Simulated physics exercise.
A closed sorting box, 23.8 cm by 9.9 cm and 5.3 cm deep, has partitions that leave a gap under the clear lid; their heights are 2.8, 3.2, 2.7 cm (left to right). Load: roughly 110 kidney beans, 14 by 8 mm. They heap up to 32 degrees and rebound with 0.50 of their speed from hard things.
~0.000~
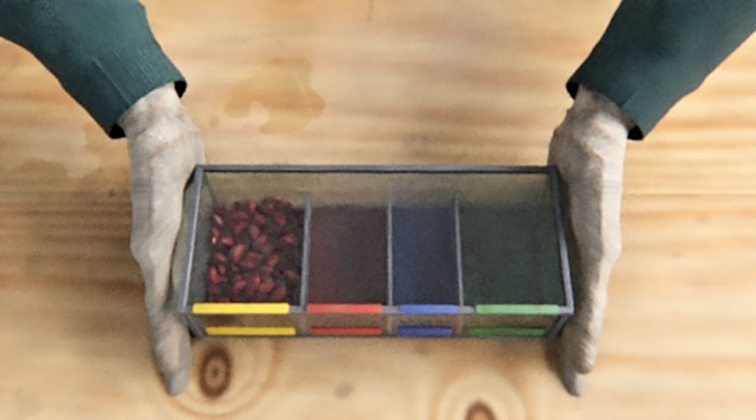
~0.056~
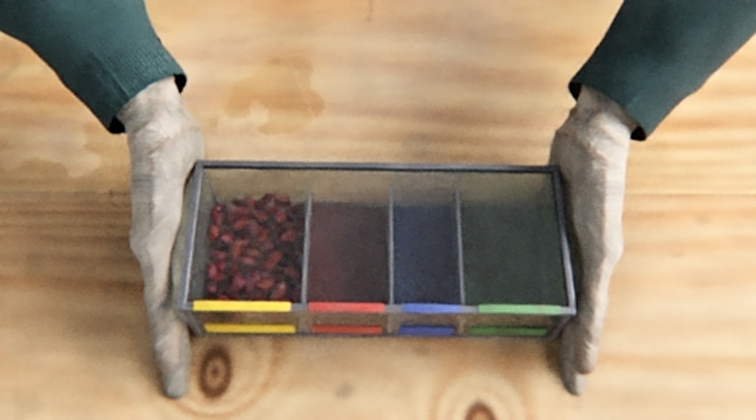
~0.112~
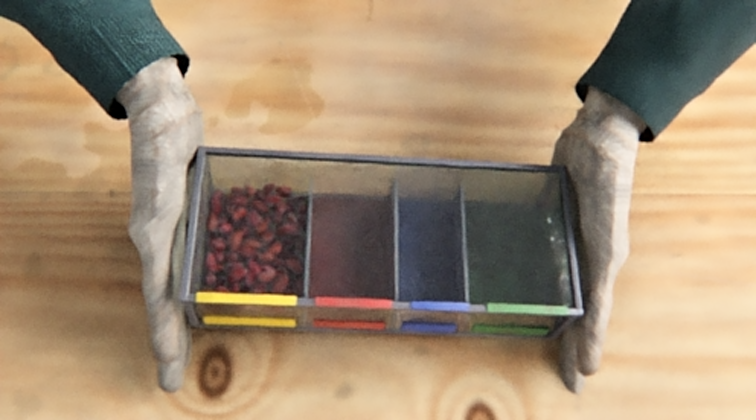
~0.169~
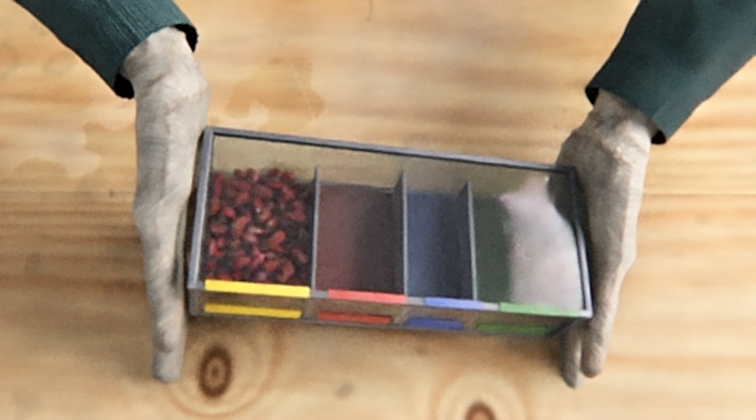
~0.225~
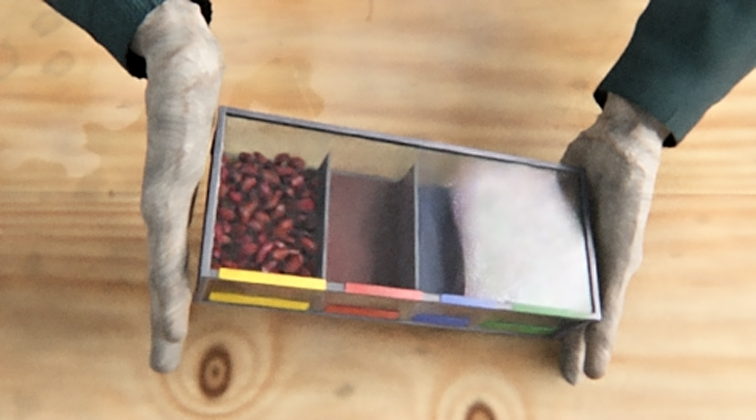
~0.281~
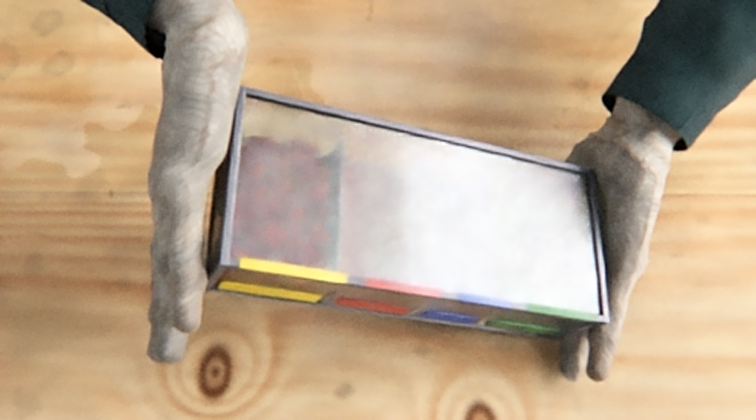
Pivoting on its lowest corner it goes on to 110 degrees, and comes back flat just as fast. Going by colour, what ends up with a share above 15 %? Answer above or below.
Red below, blue below, green above, yellow below.
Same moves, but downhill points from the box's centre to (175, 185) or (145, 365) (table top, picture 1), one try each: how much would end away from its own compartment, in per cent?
Some 0 and 0 per cent.
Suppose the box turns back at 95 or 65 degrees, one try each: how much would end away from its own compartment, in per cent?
About 90 and 30 per cent.
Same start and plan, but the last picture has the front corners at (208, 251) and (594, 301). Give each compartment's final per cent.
Red 0, blue 0, green 100, yellow 0.
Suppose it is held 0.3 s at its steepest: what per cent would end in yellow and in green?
In that case yellow 0, green 100.
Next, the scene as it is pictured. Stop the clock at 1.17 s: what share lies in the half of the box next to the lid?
Some 90 per cent.
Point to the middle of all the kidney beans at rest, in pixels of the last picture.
Around (520, 282).
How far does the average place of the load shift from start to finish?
Some 18.0 cm.
Then, at 1.17 s, tilt 109 degrees; red 30 %, blue 15 %, green 40 %, yellow 10 %.
After 1.77 s, tilt 47 degrees; green 100 %.
After 2.41 s, tilt 0 degrees; green 100 %.
In the end, at 3.0 s, red 0 %, blue 0 %, green 100 %, yellow 0 %.
